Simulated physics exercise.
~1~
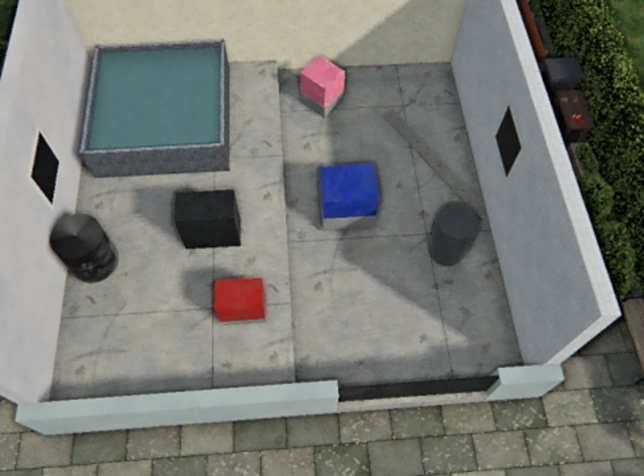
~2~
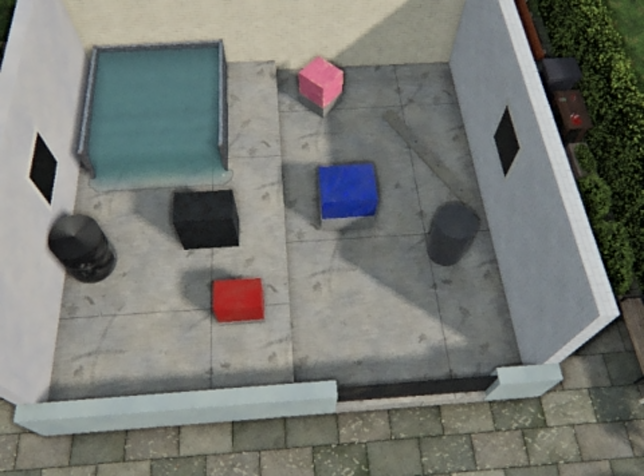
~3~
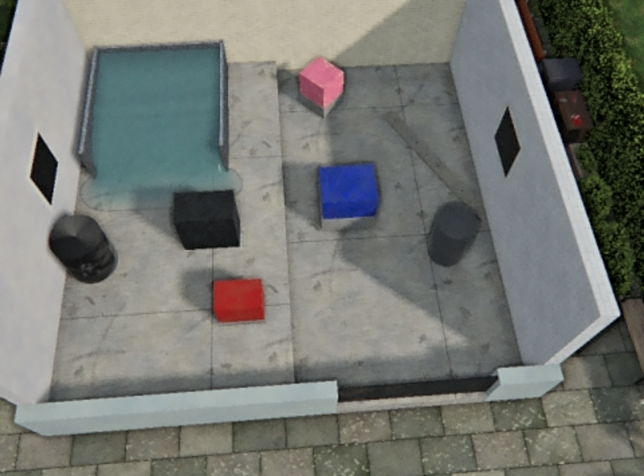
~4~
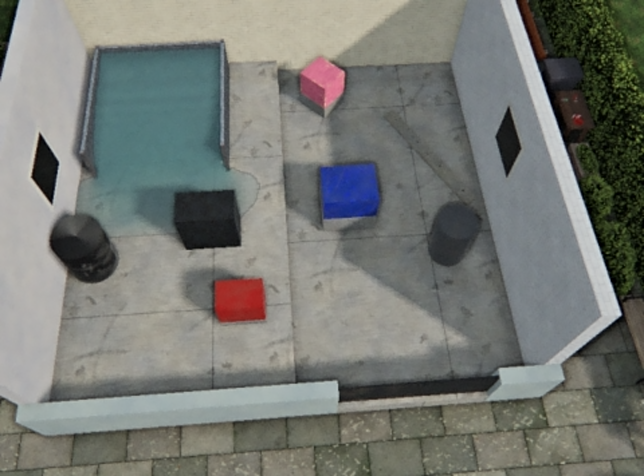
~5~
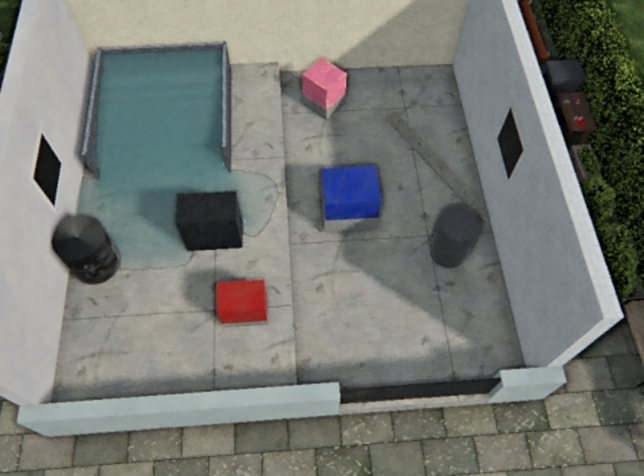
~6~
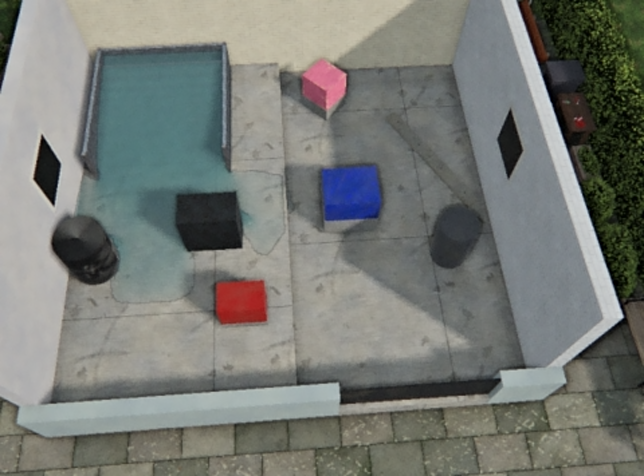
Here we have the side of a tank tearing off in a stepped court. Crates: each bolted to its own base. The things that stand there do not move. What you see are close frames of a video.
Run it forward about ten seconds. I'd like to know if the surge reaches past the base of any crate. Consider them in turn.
Blue crate: Safe. Pink crate: Safe. Red crate: Not safe.
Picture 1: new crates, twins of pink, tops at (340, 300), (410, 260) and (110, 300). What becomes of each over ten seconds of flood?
So, in the order given: Untouched, untouched, flooded.
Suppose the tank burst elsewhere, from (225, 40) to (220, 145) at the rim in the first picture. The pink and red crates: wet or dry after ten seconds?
As it turns out, the pink crate gets overtopped, and the red crate is left untouched.
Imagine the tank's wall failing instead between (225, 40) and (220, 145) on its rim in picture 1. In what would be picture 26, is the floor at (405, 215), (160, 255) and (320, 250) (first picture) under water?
Place one: Reached by the flood. Place two: Spared by the leak. Place three: Reached by the flood.
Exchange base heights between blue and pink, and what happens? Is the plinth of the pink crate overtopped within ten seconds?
Note: Pink crate is left dry.
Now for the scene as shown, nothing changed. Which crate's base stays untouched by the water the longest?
Crate: The pink-painted one.
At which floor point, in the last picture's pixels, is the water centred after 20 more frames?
I'd put it at around (201, 237).
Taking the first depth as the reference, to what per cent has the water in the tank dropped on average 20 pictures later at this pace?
22 per cent or thereabouts.
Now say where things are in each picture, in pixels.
In the first picture, the open tank at (158, 96) is whole and still.
In the second picture, the front is at (230, 171), out from the gap at (158, 165).
In the third picture, the front is at (238, 182), out from the gap at (159, 167).
In the fourth picture, the front is at (249, 201), out from the gap at (160, 167).
In the fifth picture, the front is at (258, 228), out from the gap at (162, 169).
In the sixth picture, the front is at (173, 297), out from the gap at (162, 169).
A moment on, water covers 25 % of the floor; the blue crate water round its plinth, the pink crate not reached, the red crate water round its plinth.
Next, water covers 45 % of the floor; the blue crate water round its plinth, the pink crate not reached, the red crate water round its plinth.
Then, water covers 70 % of the floor; the blue crate water round its plinth, the pink crate water round its plinth, the red crate water round its plinth.
Later, water covers 90 % of the floor; the blue crate water round its plinth, the pink crate water round its plinth, the red crate water round its plinth.
In the end, water covers 95 % of the floor; the blue crate stayed above the water, the pink crate stayed above the water, the red crate was topped.
